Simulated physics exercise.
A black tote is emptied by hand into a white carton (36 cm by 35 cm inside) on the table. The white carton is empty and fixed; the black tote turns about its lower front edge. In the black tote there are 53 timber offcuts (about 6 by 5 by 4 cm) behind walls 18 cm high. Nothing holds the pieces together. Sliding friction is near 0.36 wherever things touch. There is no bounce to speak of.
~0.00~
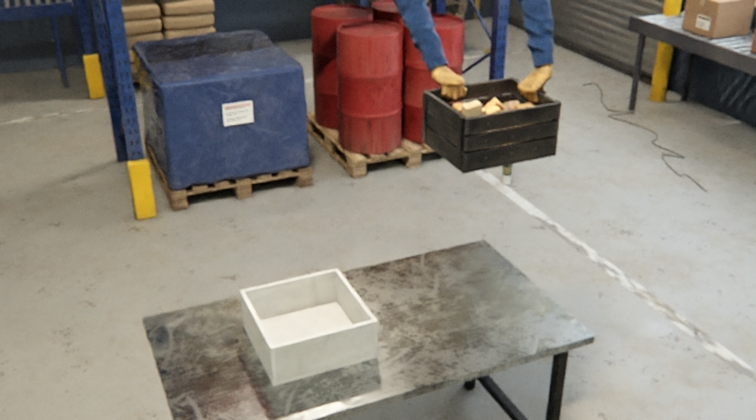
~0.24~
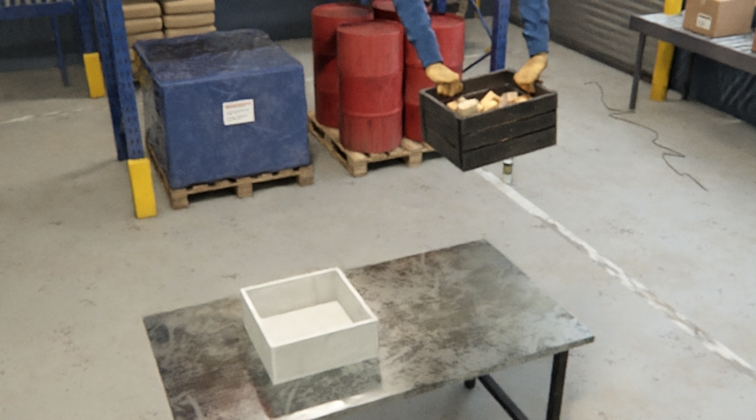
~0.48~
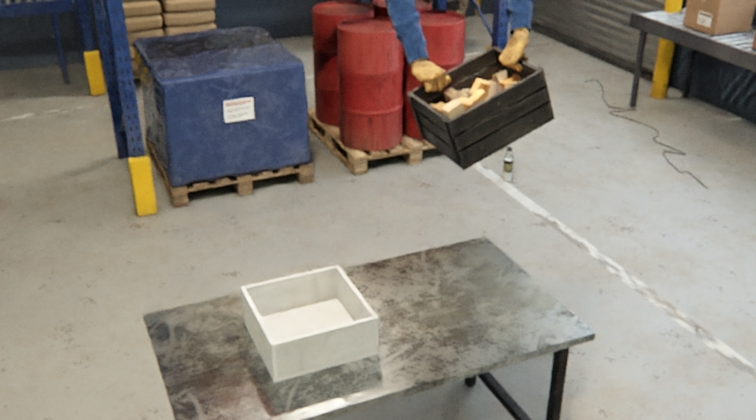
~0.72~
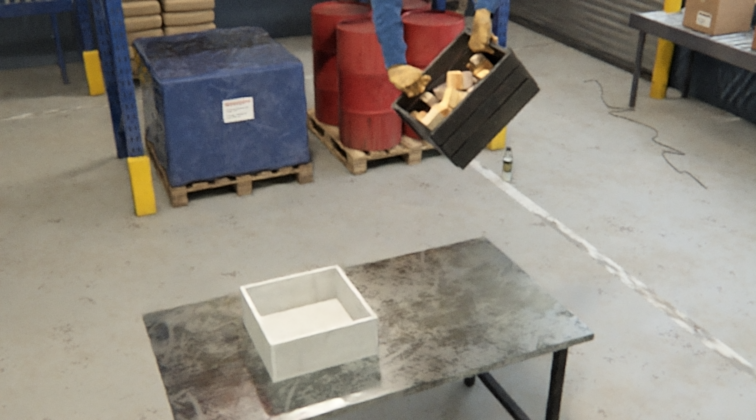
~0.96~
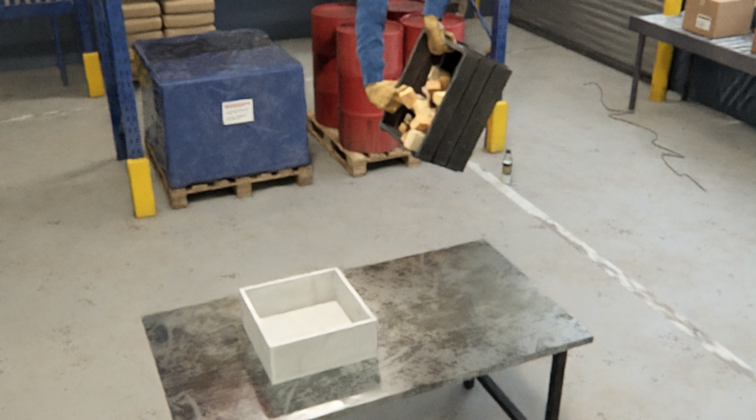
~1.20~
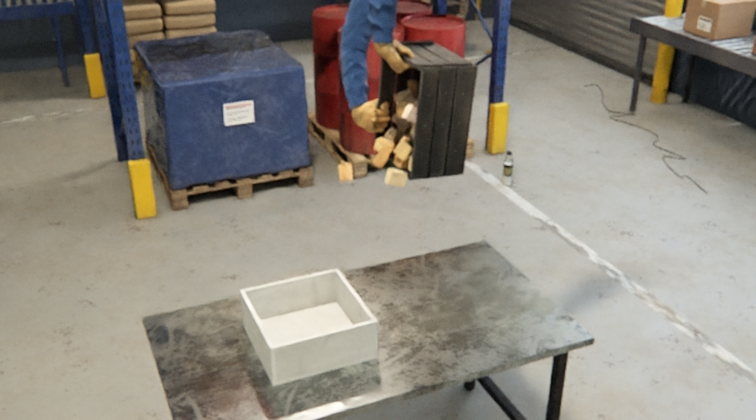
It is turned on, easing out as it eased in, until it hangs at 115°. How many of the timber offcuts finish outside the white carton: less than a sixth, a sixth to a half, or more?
In the end from a sixth to a half of them are outside the white carton.
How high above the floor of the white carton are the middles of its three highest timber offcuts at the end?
Roughly 18 cm.
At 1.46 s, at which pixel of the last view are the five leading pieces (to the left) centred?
At about (320, 289).
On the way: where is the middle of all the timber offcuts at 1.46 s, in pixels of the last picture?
At about (411, 154).
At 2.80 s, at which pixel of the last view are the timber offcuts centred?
Around (331, 327).
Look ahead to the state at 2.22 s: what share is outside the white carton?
Some 15 per cent by then.
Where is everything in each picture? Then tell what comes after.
In the first picture (we follow the rim corner now nearest the camera), black tote at (469, 118); white carton at (274, 346); tilt 0°; nothing out yet.
The second picture shows black tote at (464, 118); tilt 6°.
The third picture shows black tote at (451, 120); tilt 20°.
The fourth picture shows black tote at (433, 131); tilt 40°.
The fifth picture shows black tote at (418, 153); tilt 63°.
The sixth picture shows black tote at (411, 175); white carton at (274, 346); tilt 85°; 3 out, the lowest offcut at (346, 172).
After 1.46 s, tilt 104°; 43 still in the black tote, 2 in the white carton and 8 in the air.
After 1.78 s, tilt 115°; 23 still in the black tote, 11 in the white carton, 2 outside the white carton and 17 in the air.
After 2.22 s, tilt 115°; 5 still in the black tote, 29 in the white carton, 9 outside the white carton and 10 in the air.
Outcome (at 2.80 s), 35 in the white carton and 18 outside the white carton. Asked share, 18 of 53, 34 per cent.
